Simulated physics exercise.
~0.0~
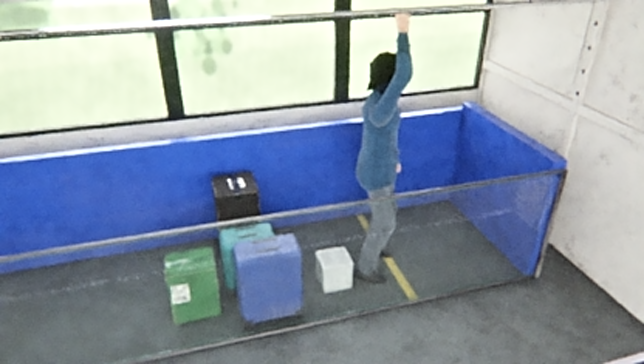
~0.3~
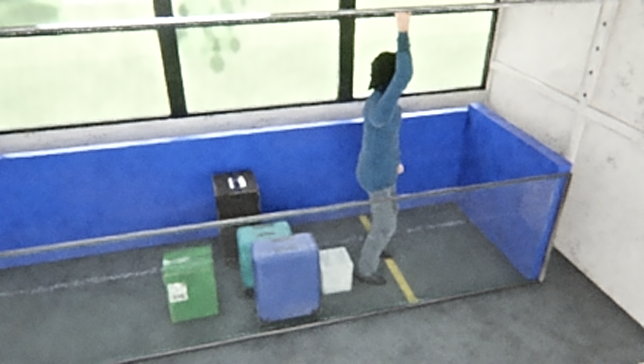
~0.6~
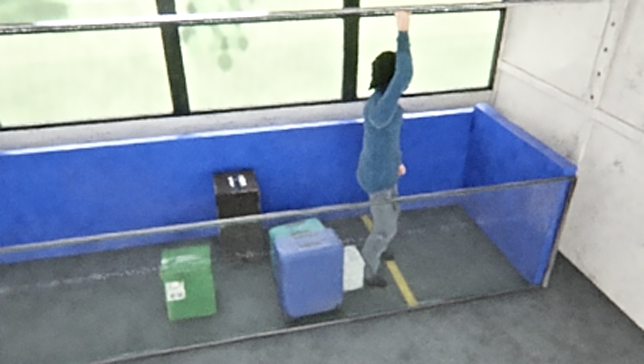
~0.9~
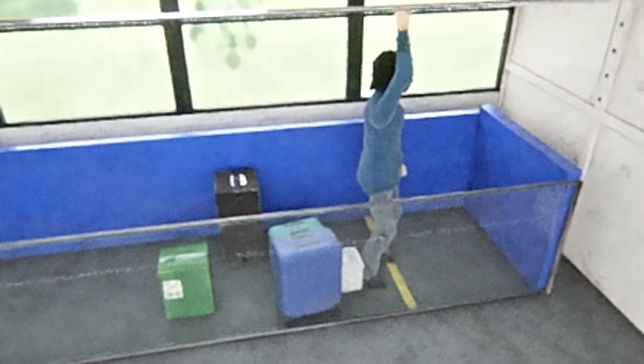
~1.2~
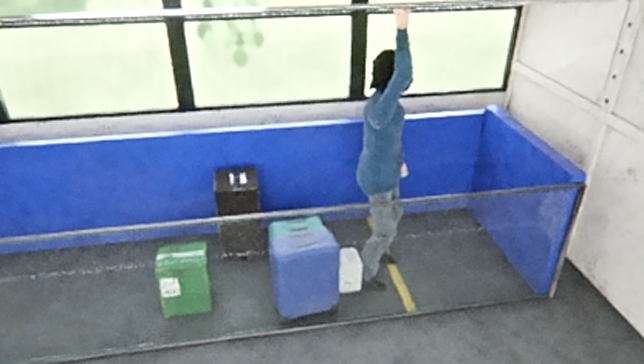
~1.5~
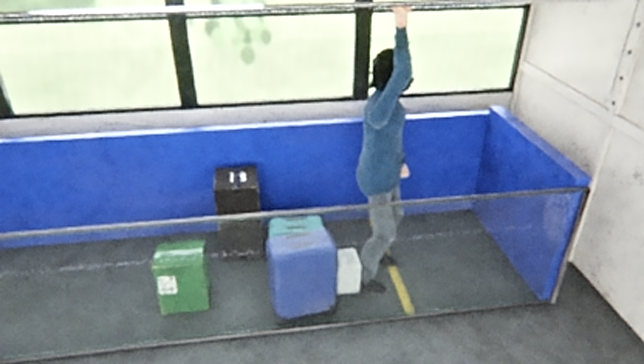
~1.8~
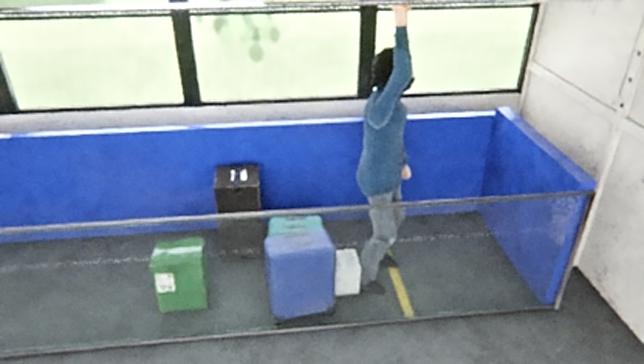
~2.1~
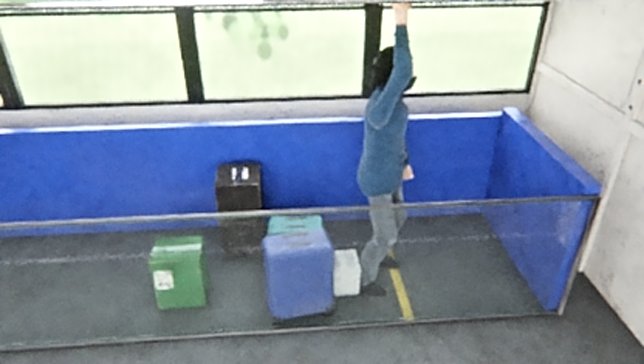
Two wheeled cases roll right, the white tub shifts, and all rest before the yellow line.
